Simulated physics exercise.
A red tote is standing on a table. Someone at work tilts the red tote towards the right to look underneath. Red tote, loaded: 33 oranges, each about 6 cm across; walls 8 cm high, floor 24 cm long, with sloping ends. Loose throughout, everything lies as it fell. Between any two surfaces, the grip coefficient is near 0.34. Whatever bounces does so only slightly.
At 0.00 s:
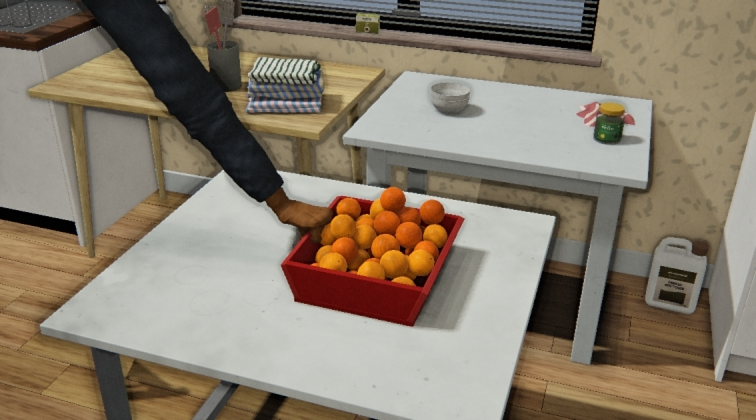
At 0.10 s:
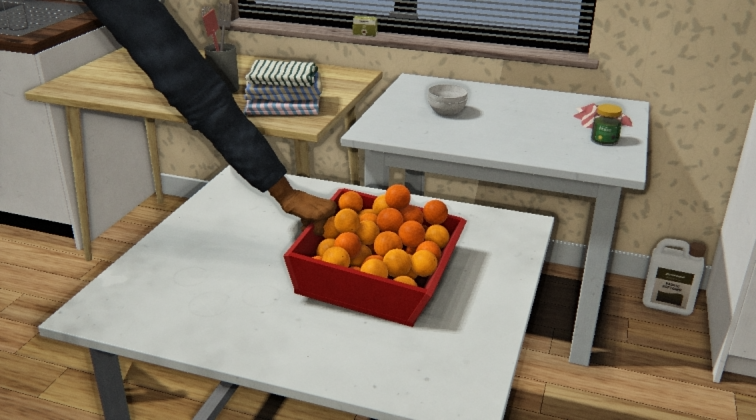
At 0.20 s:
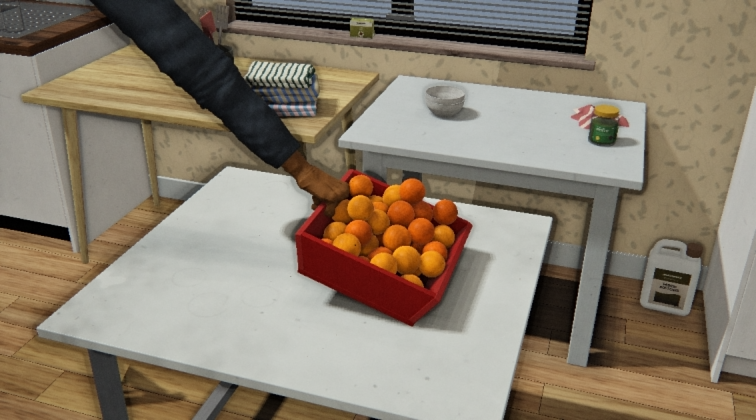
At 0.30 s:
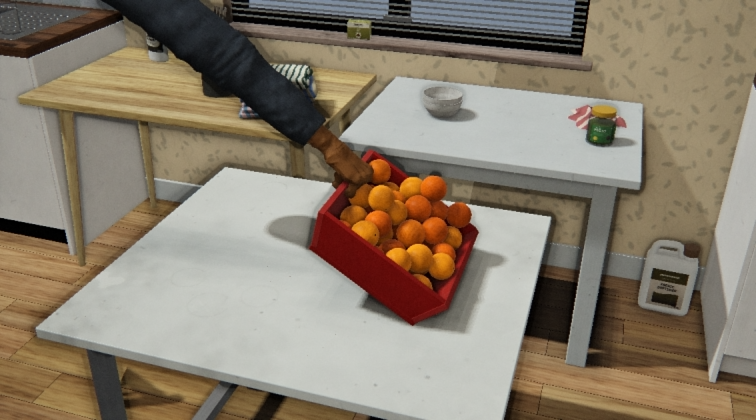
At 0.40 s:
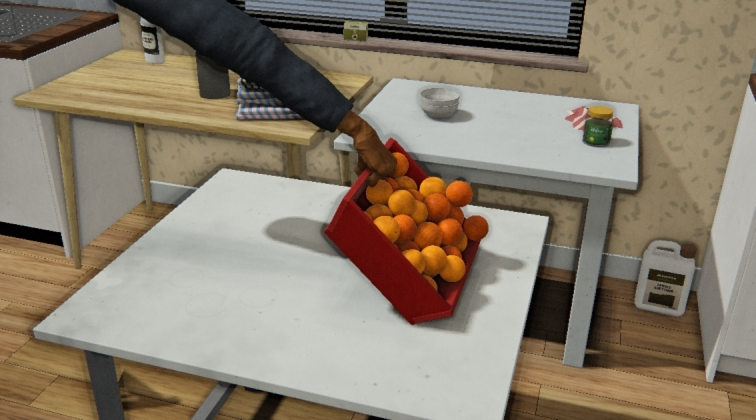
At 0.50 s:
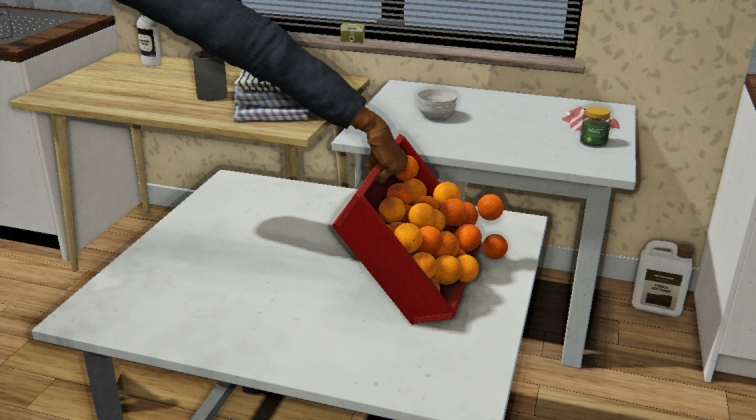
In a kitchen, a dark-sleeved arm grips the left end of a red tote heaped with oranges on a white table and tilts it steeply to the right, the oranges shifting toward the lower end and one coming out.
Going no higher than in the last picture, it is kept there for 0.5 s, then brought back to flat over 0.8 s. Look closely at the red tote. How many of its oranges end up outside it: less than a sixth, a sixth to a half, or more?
Most likely the spill will come to a sixth up to half of the pieces.
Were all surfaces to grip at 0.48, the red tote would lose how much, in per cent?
Red tote 30 per cent.
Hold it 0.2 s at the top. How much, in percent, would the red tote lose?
In that case the red tote sheds 30 percent of its load.
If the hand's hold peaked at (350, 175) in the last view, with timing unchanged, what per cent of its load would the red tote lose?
In that case red tote 10 per cent.
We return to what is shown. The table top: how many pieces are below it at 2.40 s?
Roughly 6 in all.
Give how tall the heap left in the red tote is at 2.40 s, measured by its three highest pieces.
11 cm, more or less.
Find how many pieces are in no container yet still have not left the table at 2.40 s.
Roughly 4.
After 0.80 s, tilt 50°; red tote 26 in, 7 out.
After 1.18 s, tilt 44°; red tote 24 in, 9 out.
After 1.72 s, tilt 1°; red tote 23 in, 10 out.
When it is over (at 2.40 s), red tote 23 in, 10 out. Asked share, 10 of 33, 30 per cent.
